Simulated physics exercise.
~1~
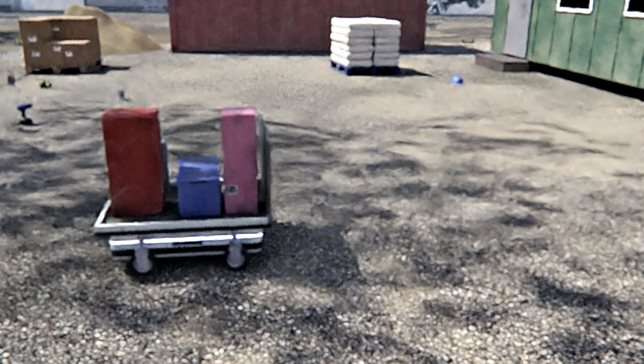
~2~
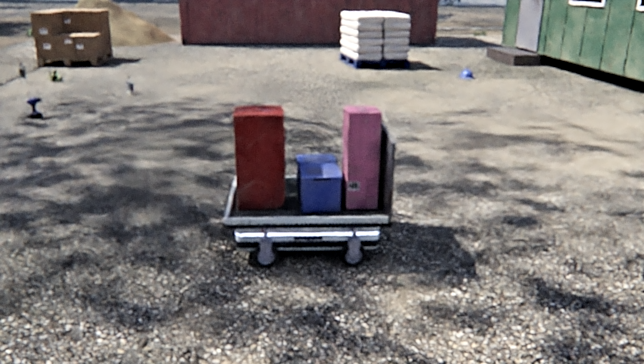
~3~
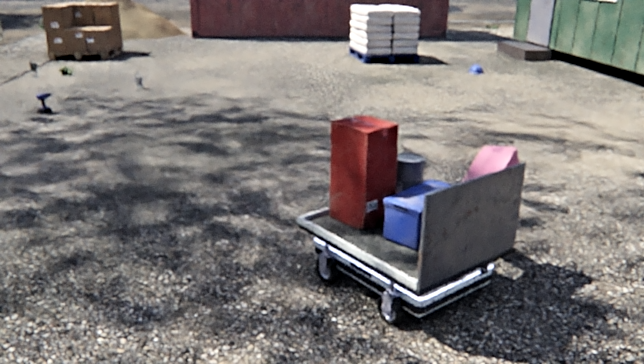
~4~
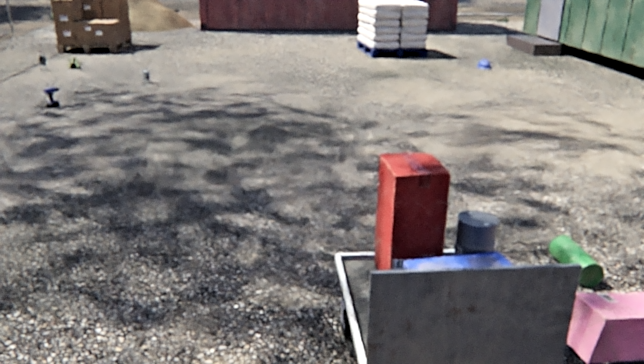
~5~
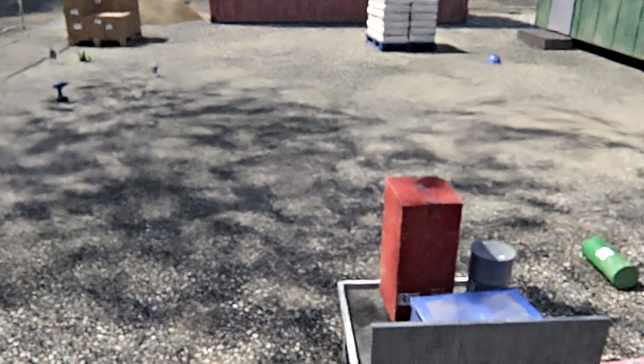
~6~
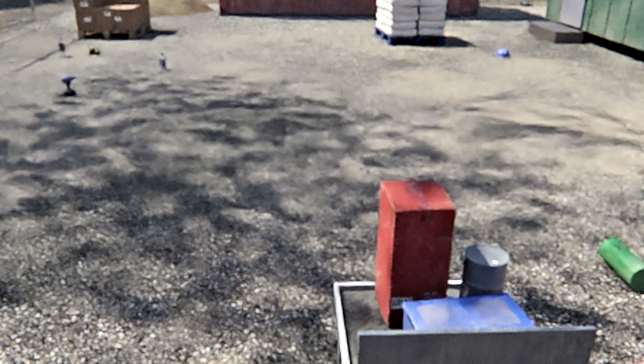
A robot cart swinging round on gravel, shedding a pink box and green canister while the red box stays upright aboard.
